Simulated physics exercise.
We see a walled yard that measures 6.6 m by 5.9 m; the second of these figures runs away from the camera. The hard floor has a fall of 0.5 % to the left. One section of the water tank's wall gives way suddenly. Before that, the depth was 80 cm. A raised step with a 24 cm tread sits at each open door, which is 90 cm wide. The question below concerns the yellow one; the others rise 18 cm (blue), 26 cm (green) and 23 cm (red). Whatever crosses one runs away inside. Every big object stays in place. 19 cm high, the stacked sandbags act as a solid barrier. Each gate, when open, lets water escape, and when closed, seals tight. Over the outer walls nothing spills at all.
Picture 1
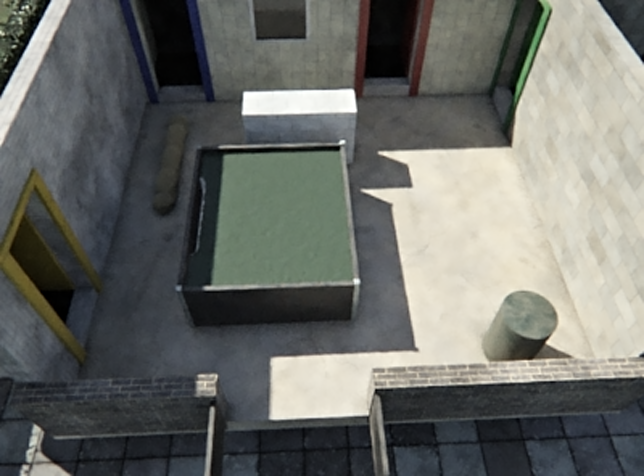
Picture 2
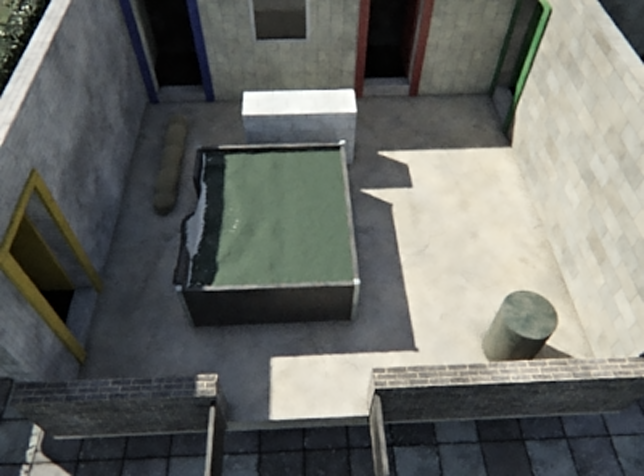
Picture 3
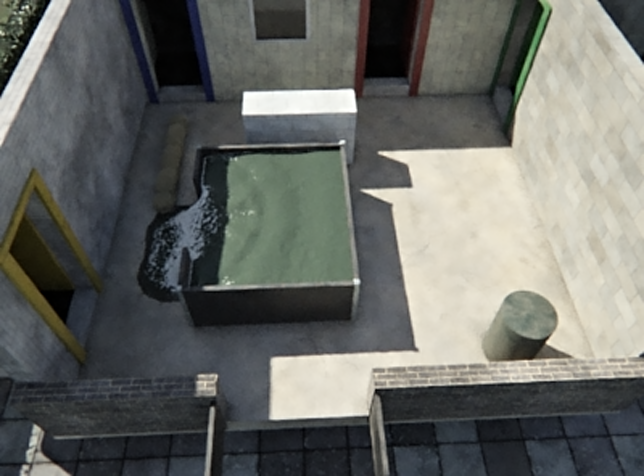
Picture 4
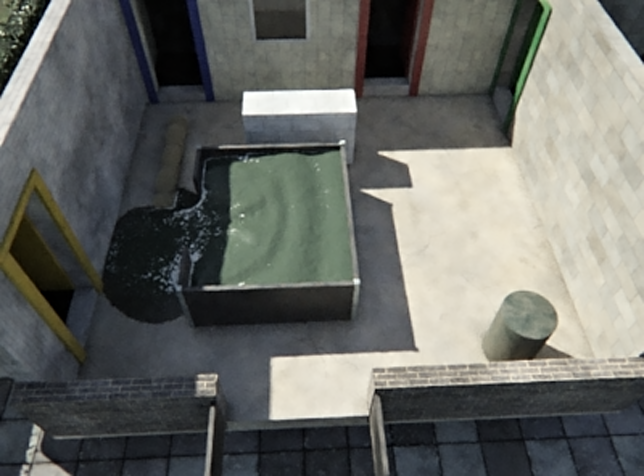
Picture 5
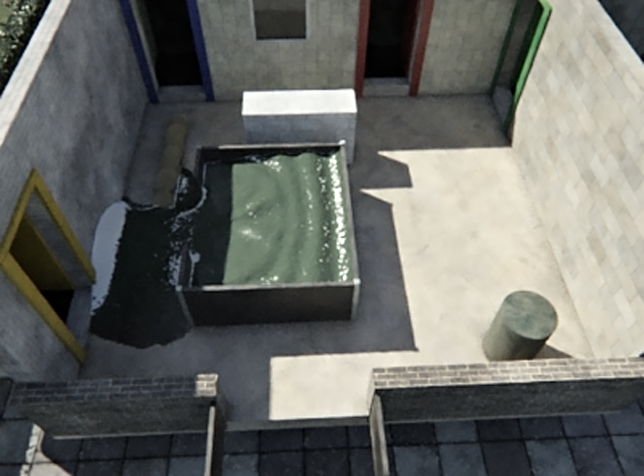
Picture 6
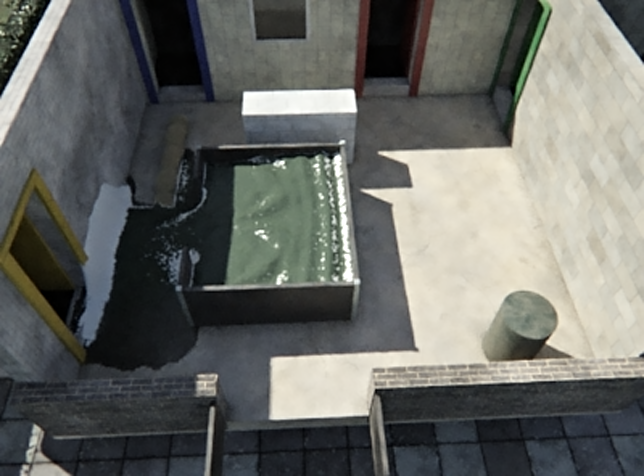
A walled yard with a pale hard floor is seen from a high, fixed viewpoint. A dark-sided tank of green water stands near the middle, with a white block behind it, stacked sandbags and a yellow door to the left, blue and red doors behind, and a green door and cylinder to the right. The tank's left wall gives way, and dark water pours out, spreads left to the yellow door and runs forward, while ripples cross the tank.
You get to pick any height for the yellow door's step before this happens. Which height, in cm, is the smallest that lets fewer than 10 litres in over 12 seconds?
The smallest is roughly 37 cm.
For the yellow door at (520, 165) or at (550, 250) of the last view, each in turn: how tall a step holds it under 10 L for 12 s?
First place around 13.0 cm, second around 10.0 cm.
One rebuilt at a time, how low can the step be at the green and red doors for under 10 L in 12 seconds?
Some 14.5 cm for green, some 14.5 cm for red.
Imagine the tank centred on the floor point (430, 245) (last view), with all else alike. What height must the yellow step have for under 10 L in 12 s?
Some 30 cm.
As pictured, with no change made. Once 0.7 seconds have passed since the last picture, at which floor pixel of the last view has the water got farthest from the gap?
The farthest wet point is roughly at (146, 106) in the last view.
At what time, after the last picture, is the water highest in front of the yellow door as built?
Approximately 0.6 s.
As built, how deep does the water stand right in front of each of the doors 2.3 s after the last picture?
Depth (cm): Blue 31 / green 0 / red 0 / yellow 25.
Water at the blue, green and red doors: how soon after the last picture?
Blue = 0.8 s, green = 4.0 s, red = 3.0 s.
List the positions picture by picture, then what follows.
The first frame shows the water tank at (270, 212) is whole and still, 80 cm deep; the yellow door at (63, 281) is dry.
In the second frame, the front is at (179, 281), 0.3 m from the gap at (200, 239); 0.3 m2 of floor is wet, 80 cm left at the back.
In the third frame, the front is at (145, 278), 0.8 m from the gap at (200, 240); 1.1 m2 of floor is wet, 80 cm left at the back.
In the fourth frame, water pours out at (201, 240) and has run 1.4 m, to (104, 277); about 11 cm deep outside, 79 cm at the back.
In the fifth frame, the front is at (92, 325), 1.5 m from the gap at (201, 240); 3.1 m2 of floor is wet, 72 cm left at the back.
In the sixth frame, the gap is at (200, 239), the front 1.7 m out at (83, 358); the back of the water tank holds 66 cm; water is at the yellow door at (63, 281).
Then, 0.7 s after the last picture water covers 20 % of the floor, deepest (59 cm) near (109, 253); 36 cm at the yellow door, 19 litres in over its 20 cm step.
Then, 2.3 s after the last picture water covers 45 % of the floor, deepest (48 cm) near (146, 106); 25 cm at the yellow door, 94 litres in over its 20 cm step.
Then, 11.3 s after the last picture water covers 95 % of the floor, deepest (20 cm) near (232, 104); 10 cm at the yellow door, 115 litres in over its 20 cm step.
At the yellow door as built, the water peaked near 36 cm, 0.7 s after the last picture.
Run again over the same 12 s with other heights there, 21 litres in over 33 cm, 1 litre over 45 cm. The limit of 10 litres is kept from about 37 cm up.
